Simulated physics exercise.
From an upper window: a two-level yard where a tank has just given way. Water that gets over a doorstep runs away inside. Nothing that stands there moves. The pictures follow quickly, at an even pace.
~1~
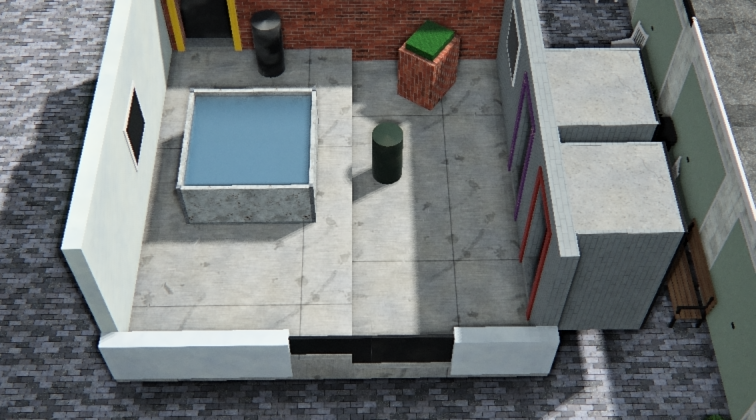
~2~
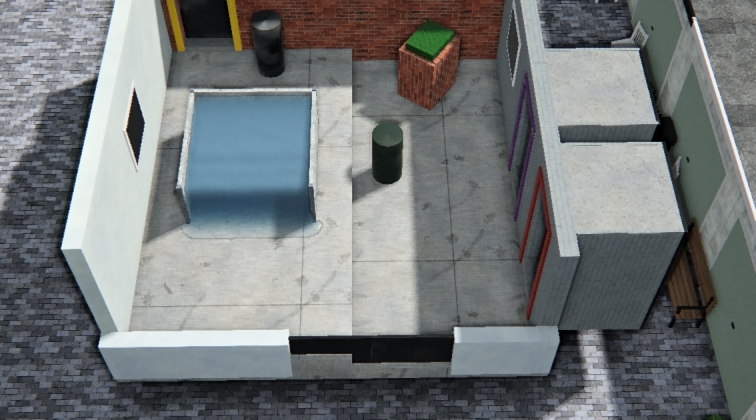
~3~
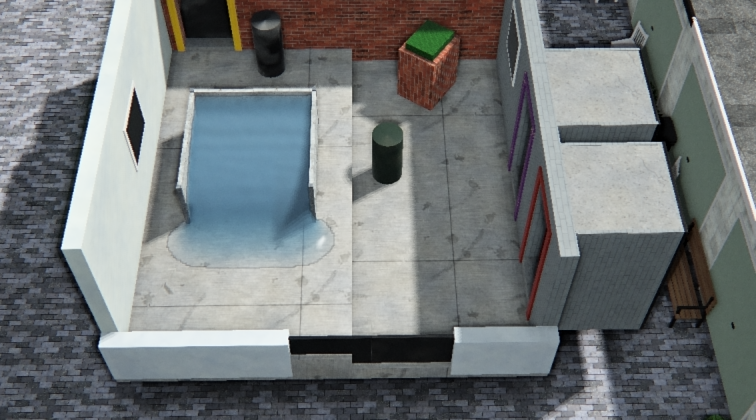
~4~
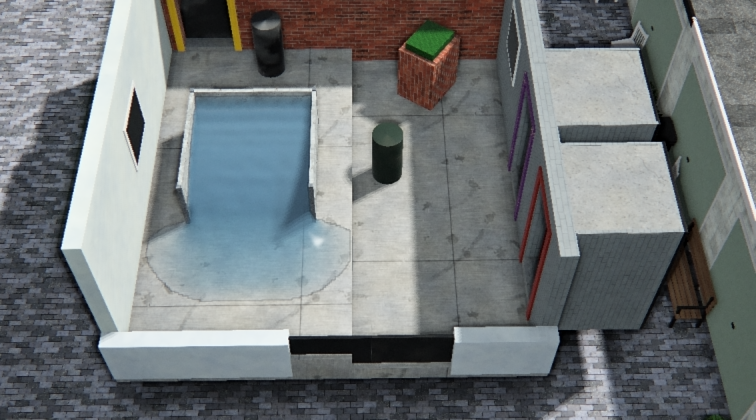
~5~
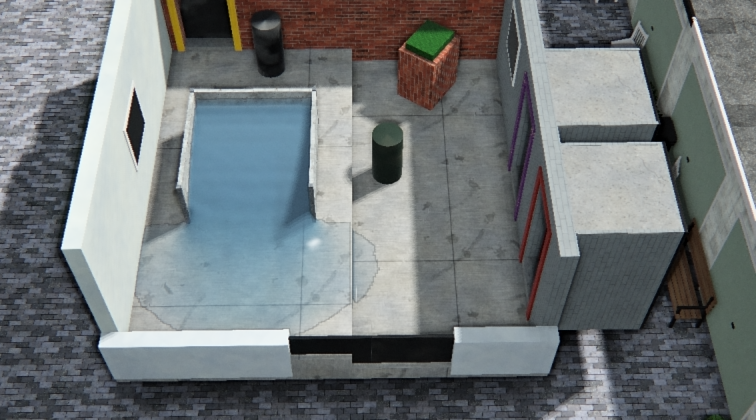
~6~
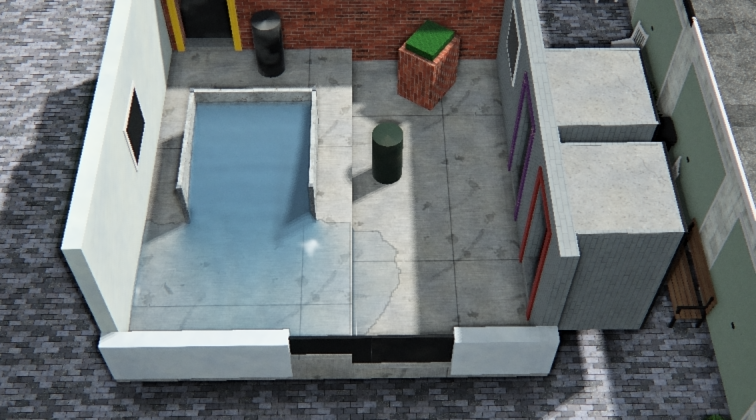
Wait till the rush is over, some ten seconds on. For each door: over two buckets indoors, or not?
In the end: The purple door holds within the limit; the red door floods; the yellow door floods.
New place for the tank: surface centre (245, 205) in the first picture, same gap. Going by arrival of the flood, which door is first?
First comes the door marked red.
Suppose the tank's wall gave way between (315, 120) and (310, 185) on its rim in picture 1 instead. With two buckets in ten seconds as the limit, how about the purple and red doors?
Purple door passes that mark; red door lets more in.
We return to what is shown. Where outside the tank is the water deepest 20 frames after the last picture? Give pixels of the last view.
Around (528, 351).
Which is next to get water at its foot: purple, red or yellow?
First comes the red door.
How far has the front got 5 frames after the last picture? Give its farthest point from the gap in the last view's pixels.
Around (466, 352).
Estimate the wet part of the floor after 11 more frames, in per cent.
Some 35 per cent.
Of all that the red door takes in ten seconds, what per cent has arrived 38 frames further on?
Close to 100 %.
A moment on, water covers 30 % of the floor; the purple door not reached, the red door not reached, the yellow door not reached.
Next, water covers 35 % of the floor; the purple door not reached, the red door wet at the sill, nothing in, the yellow door not reached.
Then, water covers 60 % of the floor; the purple door wet at the sill, nothing in, the red door over two buckets in, the yellow door not reached.
Later, water covers 85 % of the floor; the purple door wet at the sill, nothing in, the red door far over two buckets in, the yellow door far over two buckets in.
In the end, water covers 90 % of the floor; the purple door wet at the sill, nothing in, the red door far over two buckets in, the yellow door far over two buckets in.
